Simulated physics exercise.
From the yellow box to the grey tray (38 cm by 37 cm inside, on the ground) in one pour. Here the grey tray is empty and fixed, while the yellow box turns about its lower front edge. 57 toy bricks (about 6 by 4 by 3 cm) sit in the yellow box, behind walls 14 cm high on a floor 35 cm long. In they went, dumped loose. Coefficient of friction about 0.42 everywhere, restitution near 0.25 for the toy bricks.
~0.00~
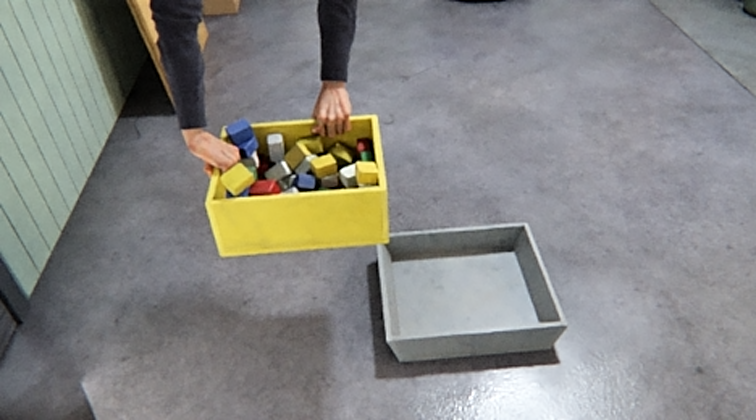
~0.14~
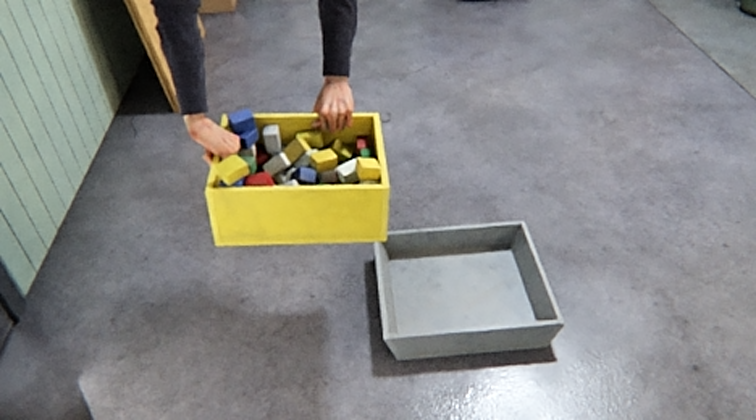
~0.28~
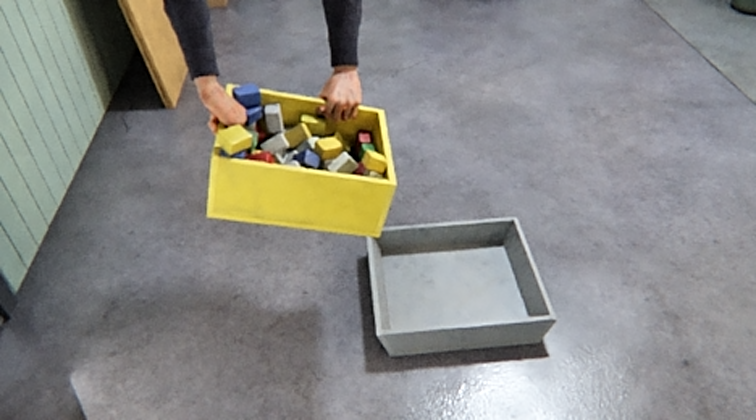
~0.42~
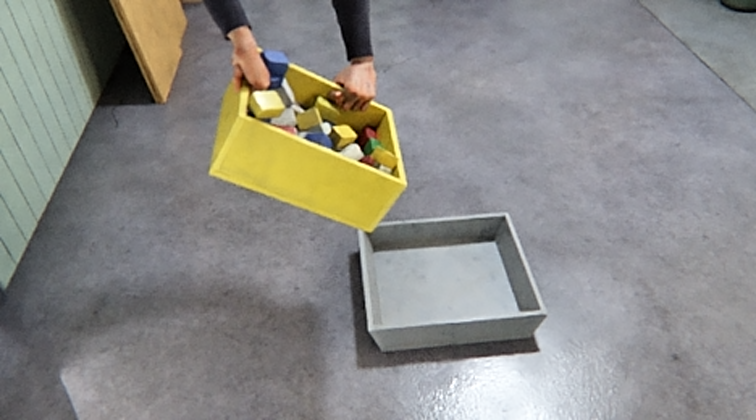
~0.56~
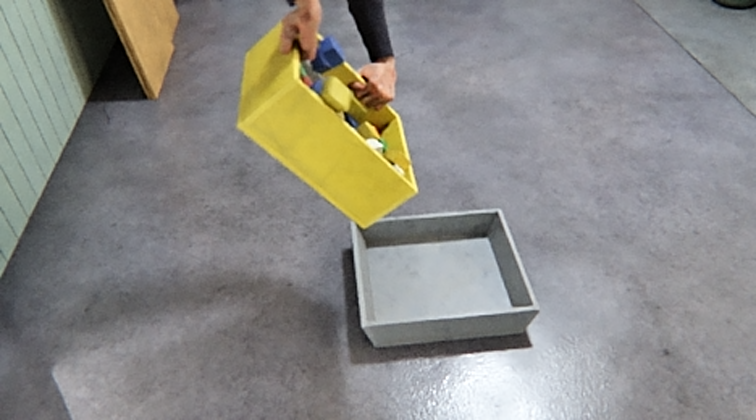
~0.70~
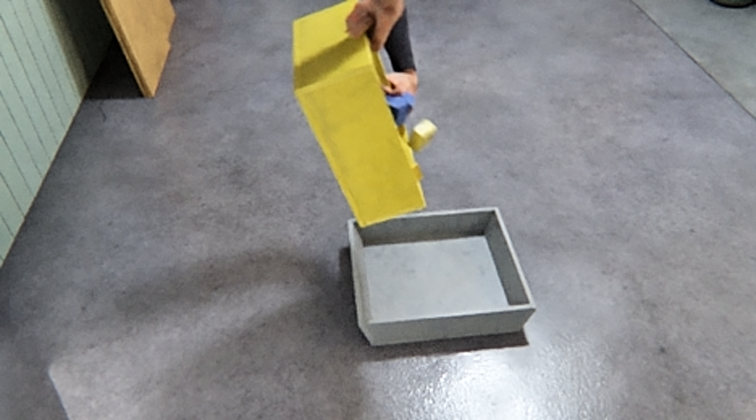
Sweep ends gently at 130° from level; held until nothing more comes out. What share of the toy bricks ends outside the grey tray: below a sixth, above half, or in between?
When it's all done, just a few of them have landed outside the grey tray.
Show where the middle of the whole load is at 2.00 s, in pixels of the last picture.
I'd put the middle close to (466, 274) in the last view.
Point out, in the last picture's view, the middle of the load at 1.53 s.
You'd find the load's middle at roughly (465, 271).
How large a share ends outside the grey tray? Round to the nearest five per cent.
Somewhere close to 5 per cent, I reckon.
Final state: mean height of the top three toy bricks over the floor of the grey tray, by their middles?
I'd put it near 9 cm.
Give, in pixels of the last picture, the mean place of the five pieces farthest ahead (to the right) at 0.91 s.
Somewhere near pixel (488, 239).
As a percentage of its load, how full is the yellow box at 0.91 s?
Some 80 per cent, more or less.
After 0.91 s, tilt 102°; 47 still in the yellow box, 1 in the grey tray, 1 outside the grey tray and 8 in the air.
After 1.17 s, tilt 126°; 18 still in the yellow box, 17 in the grey tray, 1 outside the grey tray and 21 in the air.
After 1.53 s, tilt 130°; 51 in the grey tray, 5 outside the grey tray and 1 in the air.
When it is over (at 2.00 s), 53 in the grey tray and 4 outside the grey tray. Asked share, 4 of 57, 7 per cent.
